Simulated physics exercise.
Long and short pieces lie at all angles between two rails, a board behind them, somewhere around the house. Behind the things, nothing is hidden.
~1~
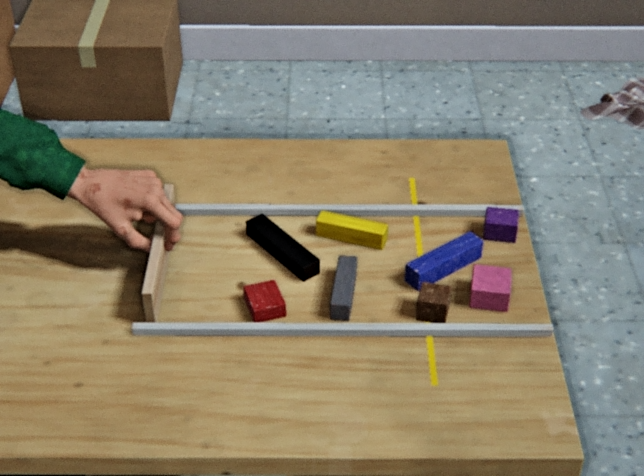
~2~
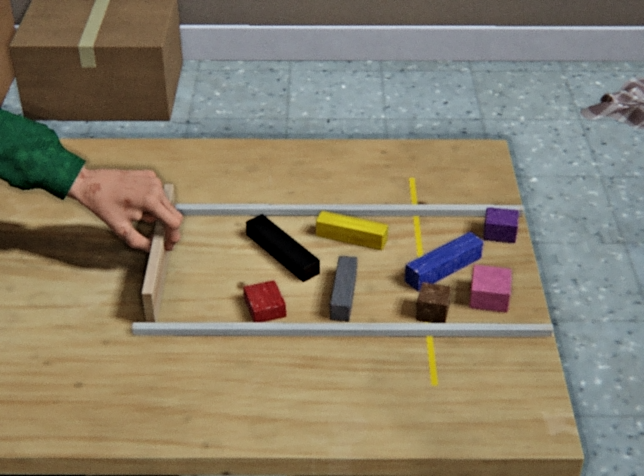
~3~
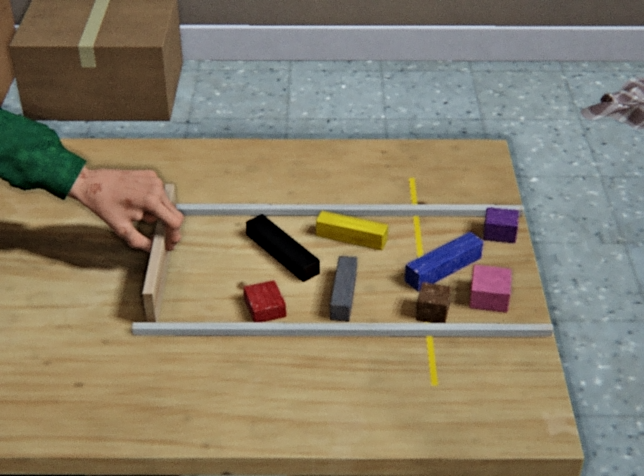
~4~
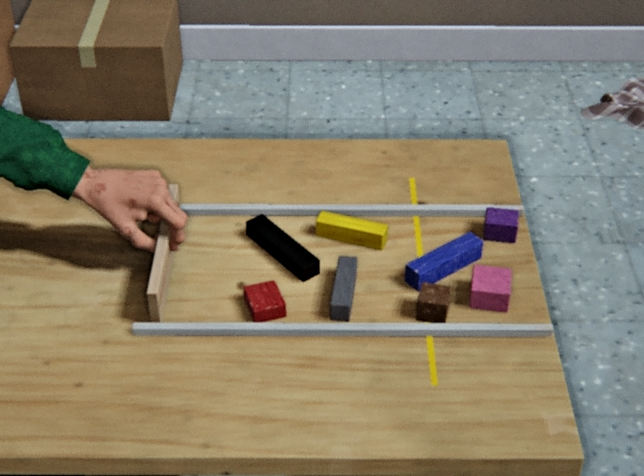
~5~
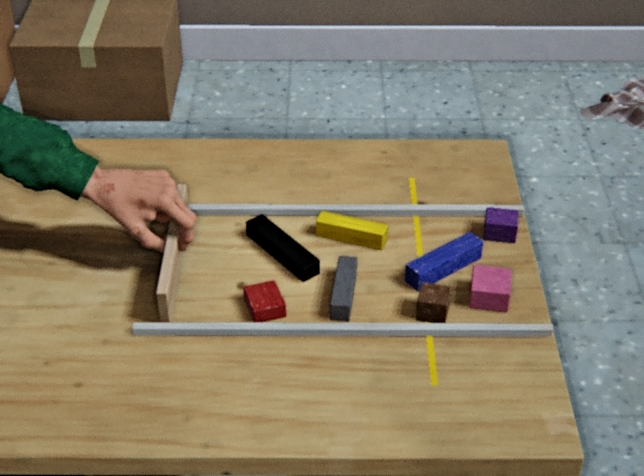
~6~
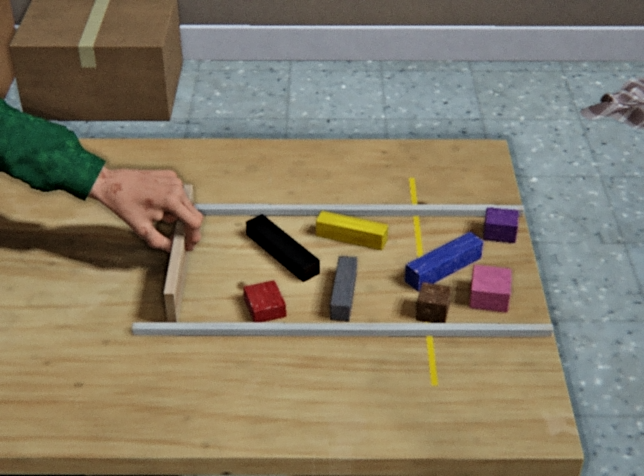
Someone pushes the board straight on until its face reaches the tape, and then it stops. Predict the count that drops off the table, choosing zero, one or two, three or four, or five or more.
The count that drops off is zero.
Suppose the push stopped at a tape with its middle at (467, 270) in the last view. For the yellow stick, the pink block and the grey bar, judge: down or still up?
The outcome is that the yellow stick does not come off, the pink block goes down and the grey bar does not come off.
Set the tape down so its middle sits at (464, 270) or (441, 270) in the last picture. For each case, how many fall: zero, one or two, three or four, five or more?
In order, you'd get one or two falling, then not one.
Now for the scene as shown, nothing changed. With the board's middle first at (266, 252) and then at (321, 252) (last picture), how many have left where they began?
At first I count 2, and then 4.
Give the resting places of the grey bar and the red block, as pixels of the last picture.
Roughly (467, 288), and the other roughly (443, 305).
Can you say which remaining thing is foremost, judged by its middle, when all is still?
That would be the pink block.
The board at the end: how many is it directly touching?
The count in contact is 2.
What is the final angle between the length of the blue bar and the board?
I'd put it at about 40°.
Soon after, none off yet; purple block at rest near (501, 225); pink block at rest near (491, 288); blue bar at rest near (444, 261).
In the end, the number that fall off is zero.
